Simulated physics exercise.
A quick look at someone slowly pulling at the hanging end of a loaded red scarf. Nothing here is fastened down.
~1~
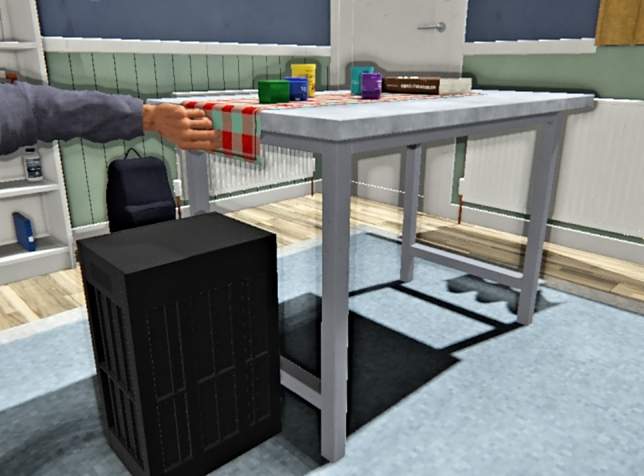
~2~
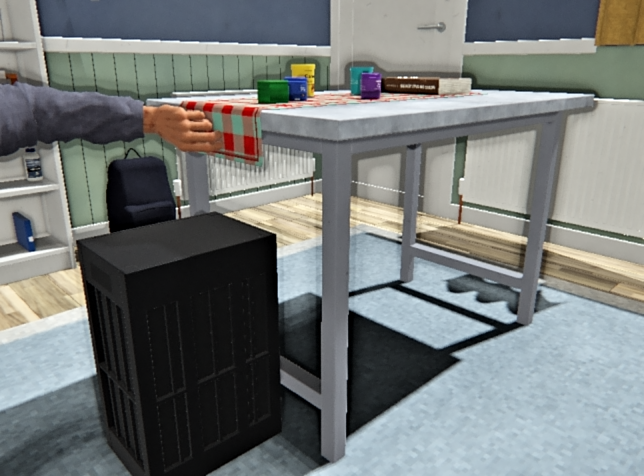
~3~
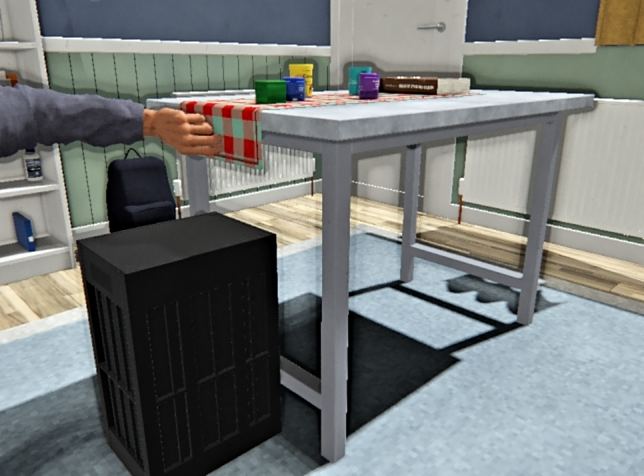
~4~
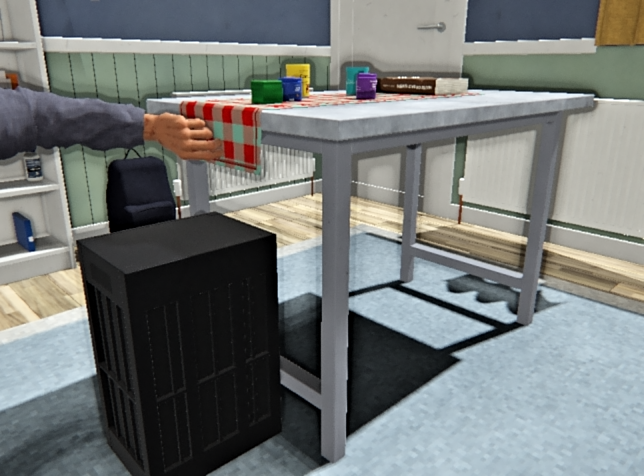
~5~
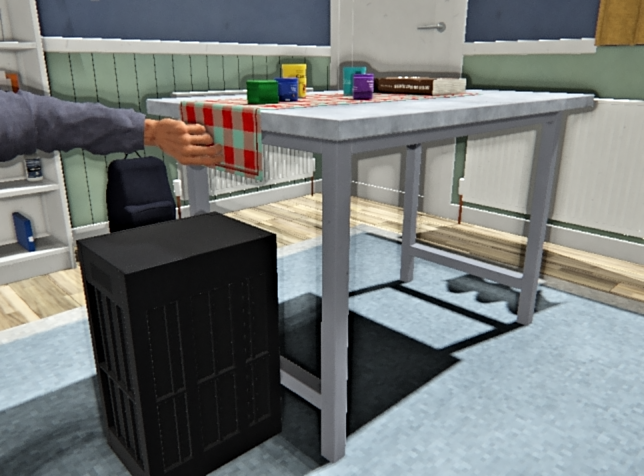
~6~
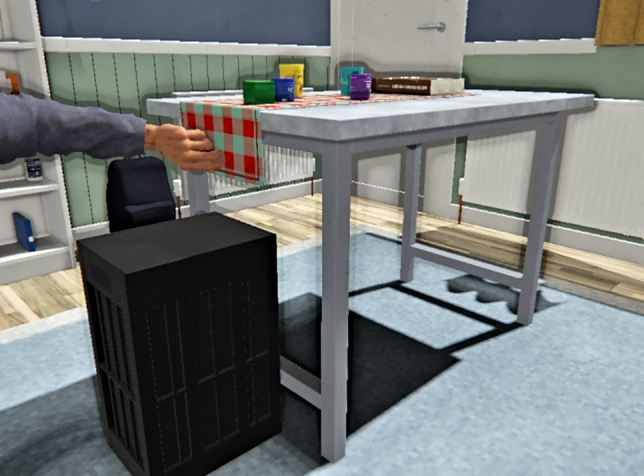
An arm in a grey-blue sleeve reaches in from the left of a room, gripping the hanging end of a red checked cloth on a grey table, seen from a low, still viewpoint. Green, blue, yellow, turquoise and purple containers and a dark book sit on top, with a black crate below left. The hand slowly draws the cloth downward, and the objects slide slightly left.
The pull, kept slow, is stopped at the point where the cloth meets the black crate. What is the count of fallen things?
Exactly one drops.
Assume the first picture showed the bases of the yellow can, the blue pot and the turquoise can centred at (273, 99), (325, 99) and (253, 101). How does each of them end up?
Yellow can: Still up. Blue pot: Still up. Turquoise can: Gone off.
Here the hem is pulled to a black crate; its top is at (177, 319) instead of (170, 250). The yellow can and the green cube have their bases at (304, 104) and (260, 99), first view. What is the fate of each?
Result: Yellow can gone, green cube gone.
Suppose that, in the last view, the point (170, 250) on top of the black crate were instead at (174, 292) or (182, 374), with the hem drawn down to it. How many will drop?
Result: 2; 4.
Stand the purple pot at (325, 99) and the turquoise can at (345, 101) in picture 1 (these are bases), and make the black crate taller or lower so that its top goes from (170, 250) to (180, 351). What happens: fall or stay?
The purple pot? Lost. The turquoise can? Lost.
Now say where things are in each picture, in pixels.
Hem (262, 165); green cube (273, 81); blue pot (296, 78); yellow can (303, 65); purple pot (372, 74); turquoise can (362, 67); top of the crate (170, 250), in the first picture.
Hem (262, 166); green cube (273, 81), in the second picture.
Hem (262, 169); blue pot (293, 78), in the third picture.
Hem (260, 175); yellow can (298, 65); top of the crate (170, 250), in the fourth picture.
Hem (263, 180); purple pot (363, 74), in the fifth picture.
Hem (264, 185); green cube (258, 81); blue pot (282, 78); yellow can (291, 65); purple pot (360, 74); turquoise can (352, 67), in the sixth picture.
Soon after, hem near (221, 202); all still up.
Then, hem on the crate; green cube gone.
At rest, hem on the crate; green cube gone. The answer is one.
